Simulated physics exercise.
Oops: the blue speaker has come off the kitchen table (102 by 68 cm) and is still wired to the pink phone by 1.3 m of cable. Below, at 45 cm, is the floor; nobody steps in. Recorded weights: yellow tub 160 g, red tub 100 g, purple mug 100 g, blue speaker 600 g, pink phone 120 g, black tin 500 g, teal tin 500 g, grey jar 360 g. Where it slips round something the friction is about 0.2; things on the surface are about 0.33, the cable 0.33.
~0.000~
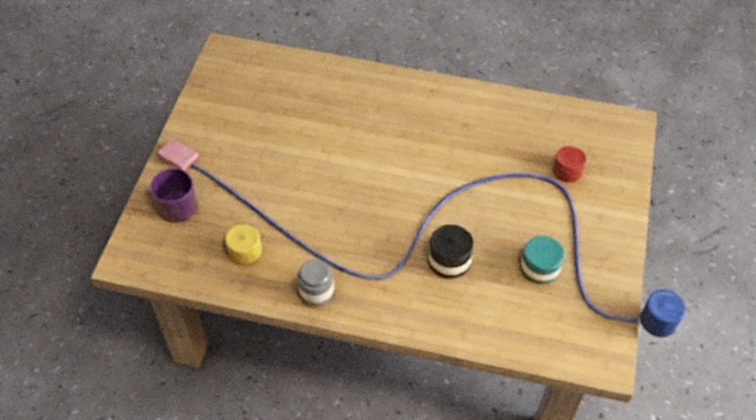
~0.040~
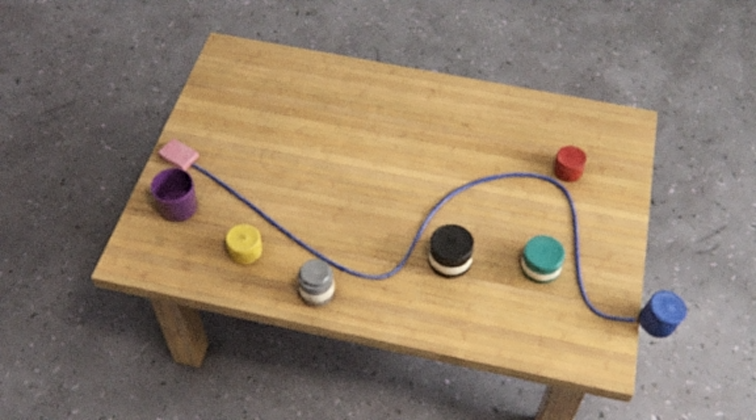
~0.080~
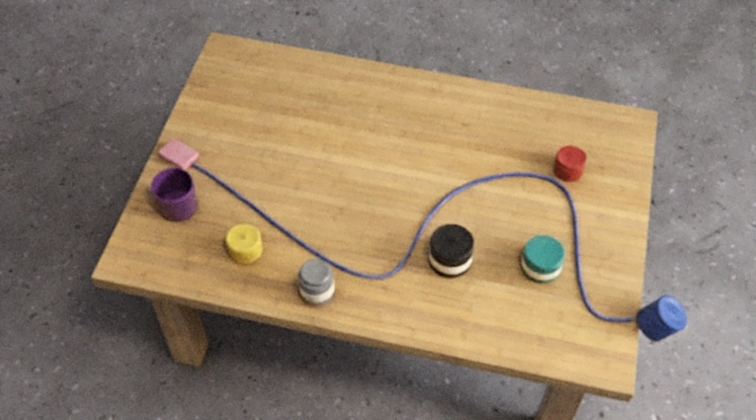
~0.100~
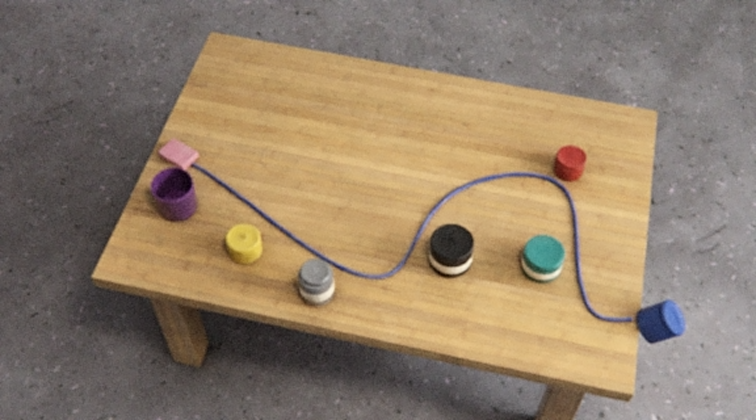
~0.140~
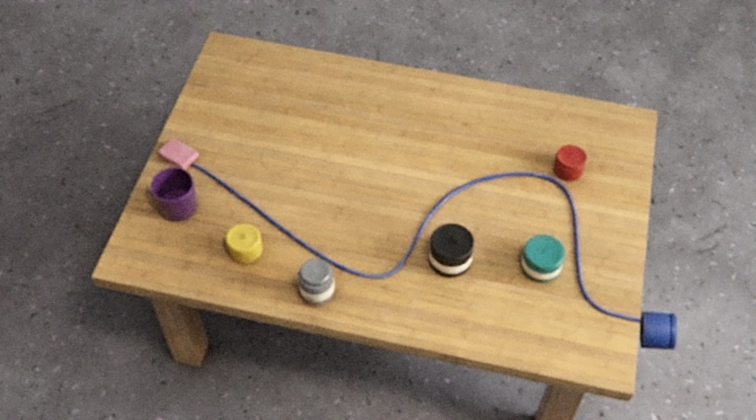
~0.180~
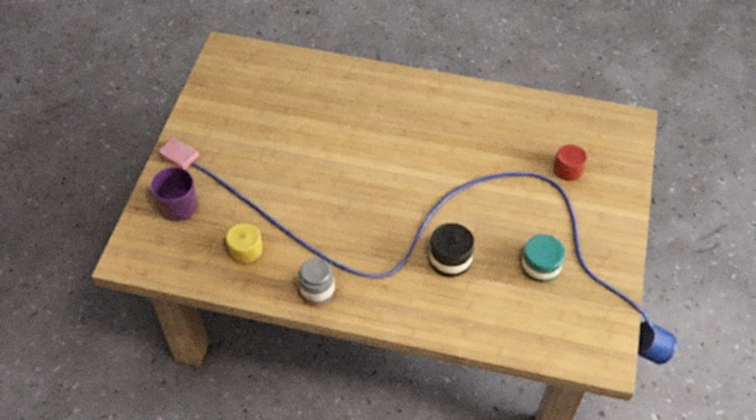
On a wooden table, a blue cylinder wired to a pink block tilts and slips lower past the right edge.
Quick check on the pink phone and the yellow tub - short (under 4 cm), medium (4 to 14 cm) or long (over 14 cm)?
One by one: The pink phone ends up a modest distance from its start; the yellow tub ends up close to its start.
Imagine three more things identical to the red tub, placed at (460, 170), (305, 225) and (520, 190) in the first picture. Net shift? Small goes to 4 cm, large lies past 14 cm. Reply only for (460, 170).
Net shift there: Minor.
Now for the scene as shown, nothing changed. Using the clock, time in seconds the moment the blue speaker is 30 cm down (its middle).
At 0.30 s.
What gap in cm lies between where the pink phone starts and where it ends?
Pink phone: 8 cm.
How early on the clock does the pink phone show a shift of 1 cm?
For the pink phone, around 0.38 seconds.
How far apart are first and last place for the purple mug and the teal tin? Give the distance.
For the purple mug it's 0 cm, while the teal tin comes to 0 cm.
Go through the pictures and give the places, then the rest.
The first picture shows pink phone (177, 153); yellow tub (242, 238); cable runs through (582, 289) (549, 180) (433, 212) (348, 271) (243, 200).
The second picture shows blue speaker (667, 306); cable runs through (582, 289) (434, 211) (244, 200).
The third picture shows blue speaker (662, 319); cable runs through (582, 288) (434, 211) (244, 199).
The fourth picture shows blue speaker (661, 322); cable runs through (582, 288) (434, 211) (244, 199).
The fifth picture shows blue speaker (658, 331); cable runs through (583, 288) (434, 210) (244, 199).
The sixth picture shows pink phone (178, 151); yellow tub (243, 236); cable runs through (606, 285) (550, 181) (434, 210) (349, 270) (244, 199).
At 0.4 s, the cable's tail end at (217, 159); pink phone 4 cm off its start, blue speaker over the edge.
At 0.7 s, the cable's tail end at (236, 155); pink phone 9 cm off its start, blue speaker over the edge.
At 0.9 s, the cable's tail end at (236, 155); pink phone 9 cm off its start at (218, 158), blue speaker over the edge.
At 1.2 s, the cable's tail end at (236, 155); pink phone 9 cm off its start, blue speaker over the edge.
At 2.4 s, the cable's tail end at (236, 155); pink phone 9 cm off its start at (218, 158), yellow tub 0 cm off its start at (243, 236), blue speaker over the edge.
